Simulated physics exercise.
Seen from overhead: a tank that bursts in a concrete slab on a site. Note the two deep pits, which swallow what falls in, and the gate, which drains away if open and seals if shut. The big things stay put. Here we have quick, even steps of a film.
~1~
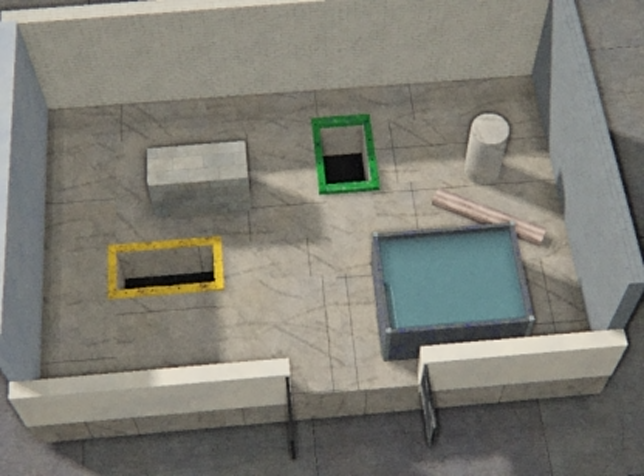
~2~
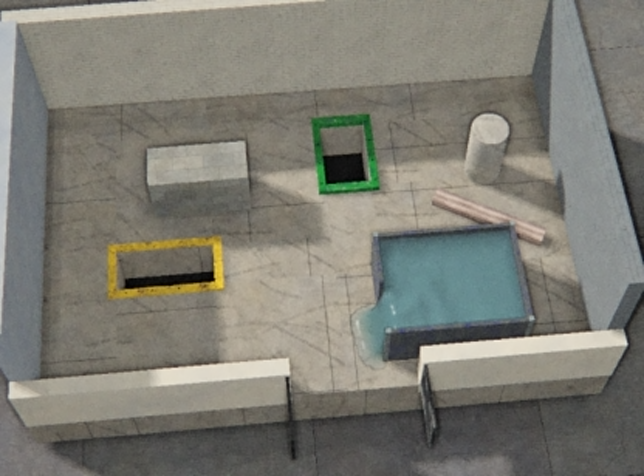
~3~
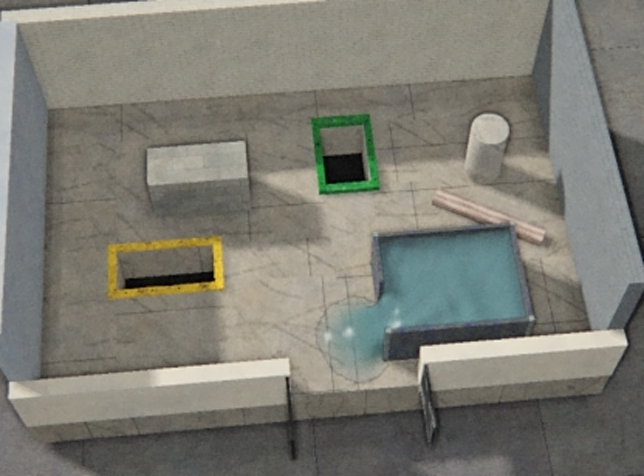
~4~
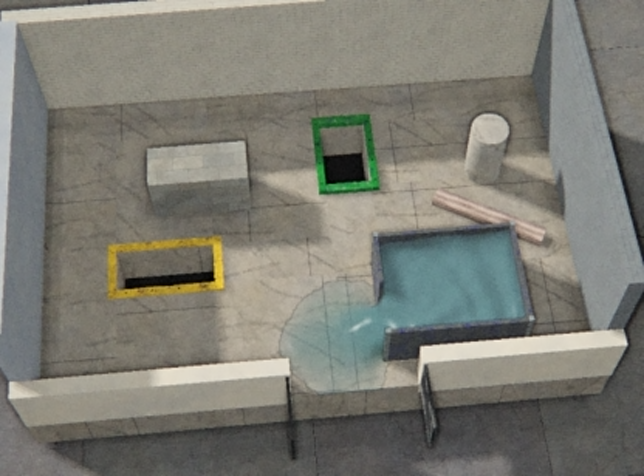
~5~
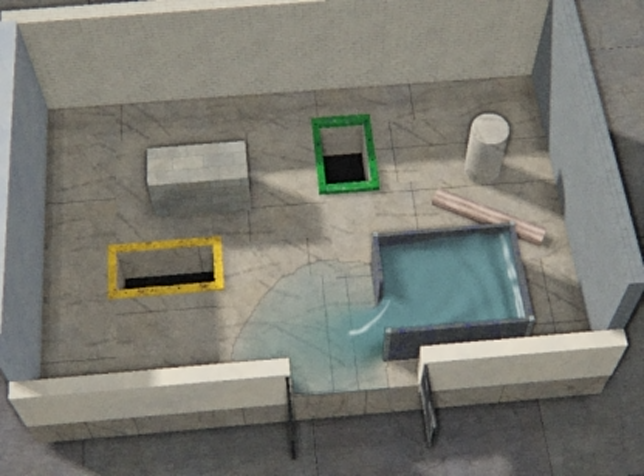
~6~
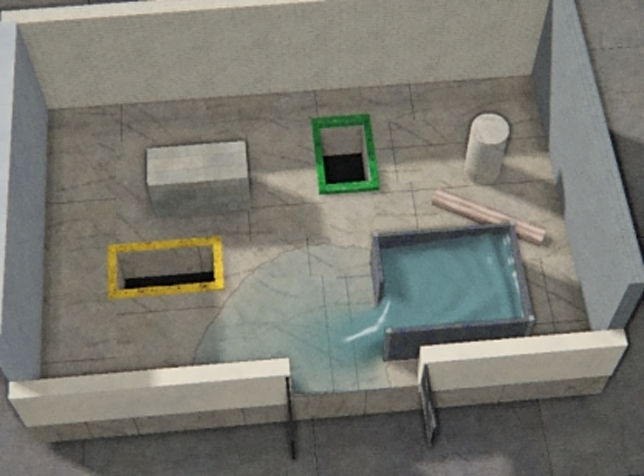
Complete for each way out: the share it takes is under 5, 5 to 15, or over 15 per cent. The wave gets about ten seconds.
Completed: For the gate it is over 15 per cent; for the yellow pit it is 5 to 15 per cent; for the green pit it is under 5 per cent.
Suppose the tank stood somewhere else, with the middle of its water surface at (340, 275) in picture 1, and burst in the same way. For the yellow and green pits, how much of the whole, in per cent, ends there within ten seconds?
After ten seconds: Yellow pit 20 percent, green pit 2 percent.
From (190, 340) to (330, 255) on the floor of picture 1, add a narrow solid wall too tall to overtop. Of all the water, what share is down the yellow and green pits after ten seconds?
Shares in percent - yellow: 4; green: 0.
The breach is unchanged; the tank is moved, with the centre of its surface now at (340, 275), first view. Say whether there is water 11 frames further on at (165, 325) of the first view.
Outcome noted: Waterlogged.
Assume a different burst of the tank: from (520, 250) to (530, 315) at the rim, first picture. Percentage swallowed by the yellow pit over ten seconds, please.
About 0 percent ends up in the yellow pit, by my reckoning.
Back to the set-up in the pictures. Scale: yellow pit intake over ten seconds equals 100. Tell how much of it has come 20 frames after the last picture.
Close to 45 %.
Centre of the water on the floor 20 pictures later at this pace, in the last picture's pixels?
Near (285, 306) in the last view.
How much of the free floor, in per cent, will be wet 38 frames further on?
My best guess is some 55 %.
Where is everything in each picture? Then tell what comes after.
In the first picture, still water in the water tank at (451, 279).
In the second picture, the front is at a hidden place, out from the gap at (385, 325).
In the third picture, water pours out at (385, 326) and has run to (325, 349).
In the fourth picture, the front is at (288, 356), out from the gap at (385, 327).
In the fifth picture, the front is at a hidden place, out from the gap at (385, 327).
In the sixth picture, the front is at a hidden place, out from the gap at (385, 327).
A moment on, water covers 25 % of the floor; the gate 7 %, the yellow pit 1 %, the green pit 0 %.
Next, water covers 30 % of the floor; the gate 12 %, the yellow pit 3 %, the green pit 0 %.
Then, water covers 45 % of the floor; the gate 16 %, the yellow pit 5 %, the green pit 0 %.
Later, water covers 55 % of the floor; the gate 22 %, the yellow pit 8 %, the green pit 0 %.
In the end, water covers 75 % of the floor; the gate 26 %, the yellow pit 10 %, the green pit 0 %.
